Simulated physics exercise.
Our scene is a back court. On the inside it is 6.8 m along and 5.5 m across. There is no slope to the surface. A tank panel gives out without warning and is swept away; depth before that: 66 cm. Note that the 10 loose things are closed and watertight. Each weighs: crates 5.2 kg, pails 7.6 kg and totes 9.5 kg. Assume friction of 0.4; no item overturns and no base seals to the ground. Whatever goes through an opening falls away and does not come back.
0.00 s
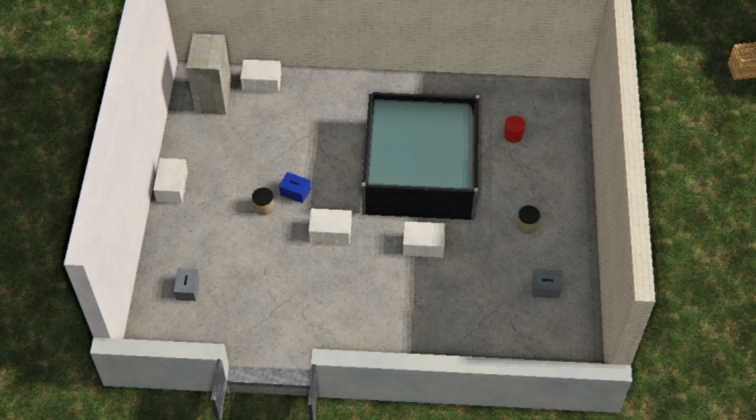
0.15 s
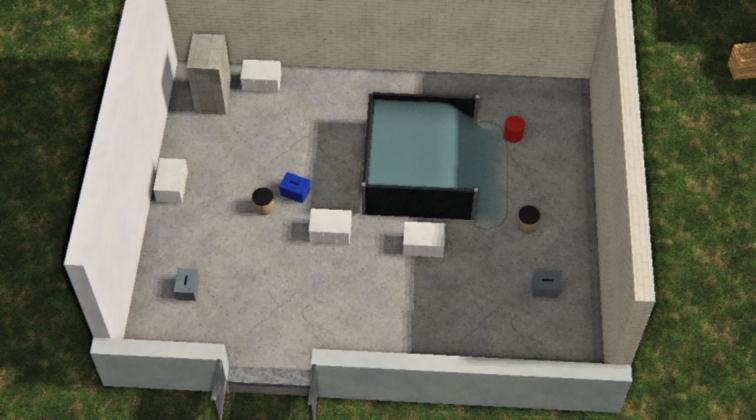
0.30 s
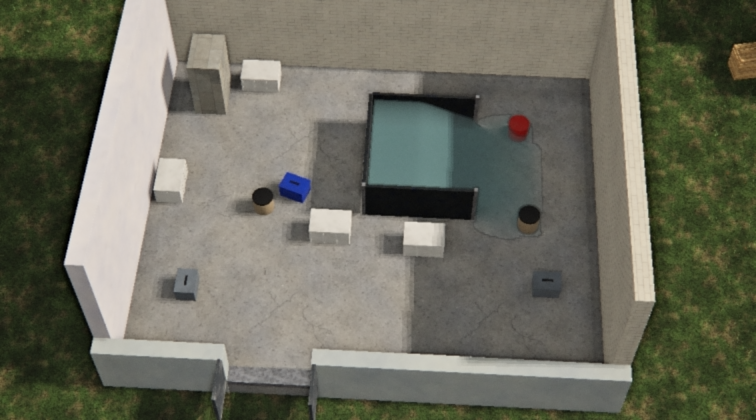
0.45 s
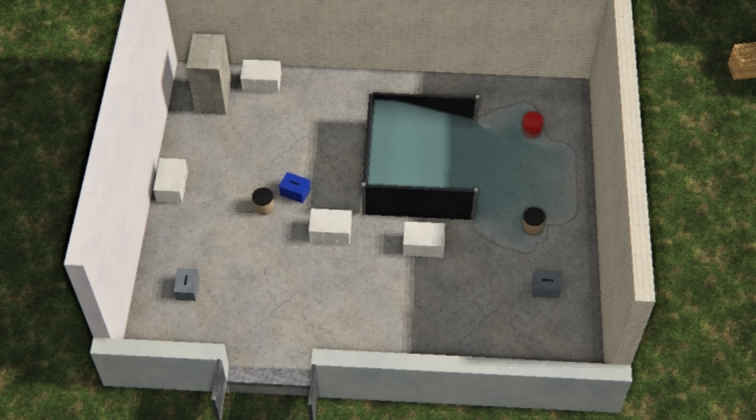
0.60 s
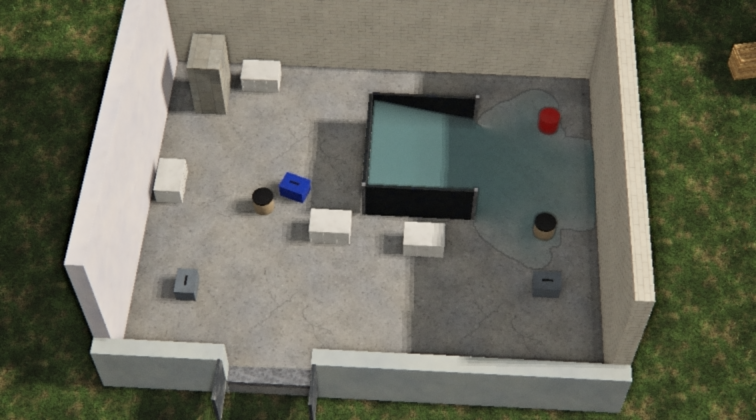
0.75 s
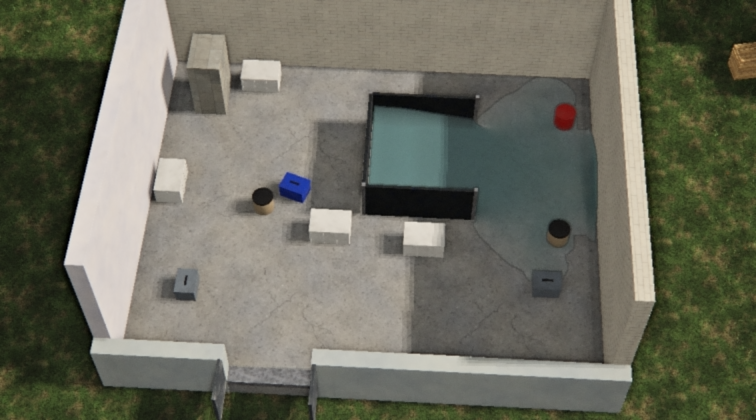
To begin with, a dark-sided tank of greenish water stands in a walled court among scattered pails, totes and white blocks. Its right side opens and water spreads across the floor to the right-hand wall, shifting the red pail and a black-topped pail rightward, while the blue tote stays put.
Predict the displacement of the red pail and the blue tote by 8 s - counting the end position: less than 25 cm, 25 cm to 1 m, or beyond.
Outcome: Red pail: Is swept well away; blue tote: Stays near its start.
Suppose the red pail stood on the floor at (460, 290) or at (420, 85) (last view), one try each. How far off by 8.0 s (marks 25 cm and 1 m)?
Try one, it keeps its spot; try two, it is swept a long way.
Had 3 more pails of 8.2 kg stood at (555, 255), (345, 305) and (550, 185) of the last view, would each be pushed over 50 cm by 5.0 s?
Respectively: Greater, smaller, greater.
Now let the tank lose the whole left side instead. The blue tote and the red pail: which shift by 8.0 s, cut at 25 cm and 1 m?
Blue tote: Washed well away; red pail: Roughly where it was.
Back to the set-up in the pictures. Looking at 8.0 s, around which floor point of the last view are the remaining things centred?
Near (283, 218).
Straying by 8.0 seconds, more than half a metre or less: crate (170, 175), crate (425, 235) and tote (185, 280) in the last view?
Beyond, within, within.
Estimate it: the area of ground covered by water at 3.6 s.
About 22 m2.
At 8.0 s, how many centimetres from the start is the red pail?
I'd estimate some 450 centimetres.
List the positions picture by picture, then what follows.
In the first frame, the red pail at (515, 124) rests on the ground; the blue tote at (294, 183) rests on the ground; 2.6 m2 under water; 0 of 10 have shifted.
In the second frame, the red pail at (515, 124) rests on the ground; the blue tote at (294, 183), on the bottom; 3.6 m2 under water; 0 of 10 have shifted.
In the third frame, the red pail at (519, 123) rests on the ground, 6 cm from its start; the blue tote at (294, 183), on the bottom; water covers 4.7 m2; 1 of 10 have shifted.
In the fourth frame, the red pail at (533, 120) rests on the ground, 30 cm from its start; the blue tote at (294, 183), on the bottom; 5.9 m2 under water; 2 of 10 have shifted.
In the fifth frame, the red pail at (550, 116), on the bottom, 58 cm from its start; the blue tote at (294, 183) rests on the ground; 7.1 m2 under water; 2 of 10 have shifted.
In the sixth frame, the red pail at (566, 112), on the bottom, 85 cm from its start; the blue tote at (294, 183) rests on the ground; water covers 8.0 m2; 2 of 10 have shifted.
After 1.6 s the red pail is near (553, 69), 1.2 m from its start, afloat; the blue tote is near (294, 183), 0.0 m from its start, aground; 0 of 10 are out; 1 afloat.
After 3.6 s the red pail is near (303, 98), 3.4 m from its start, aground; the blue tote is near (294, 183), 0.0 m from its start, aground; 0 of 10 are out; 1 afloat.
After 5.6 s the red pail is near (238, 120), 4.3 m from its start, aground; the blue tote is near (294, 183), 0.0 m from its start, aground; 0 of 10 are out; 2 afloat.
After 8.0 s the red pail is near (234, 133), 4.4 m from its start, aground; the blue tote is near (294, 183), 0.0 m from its start, aground; 0 of 10 are out; 3 afloat.
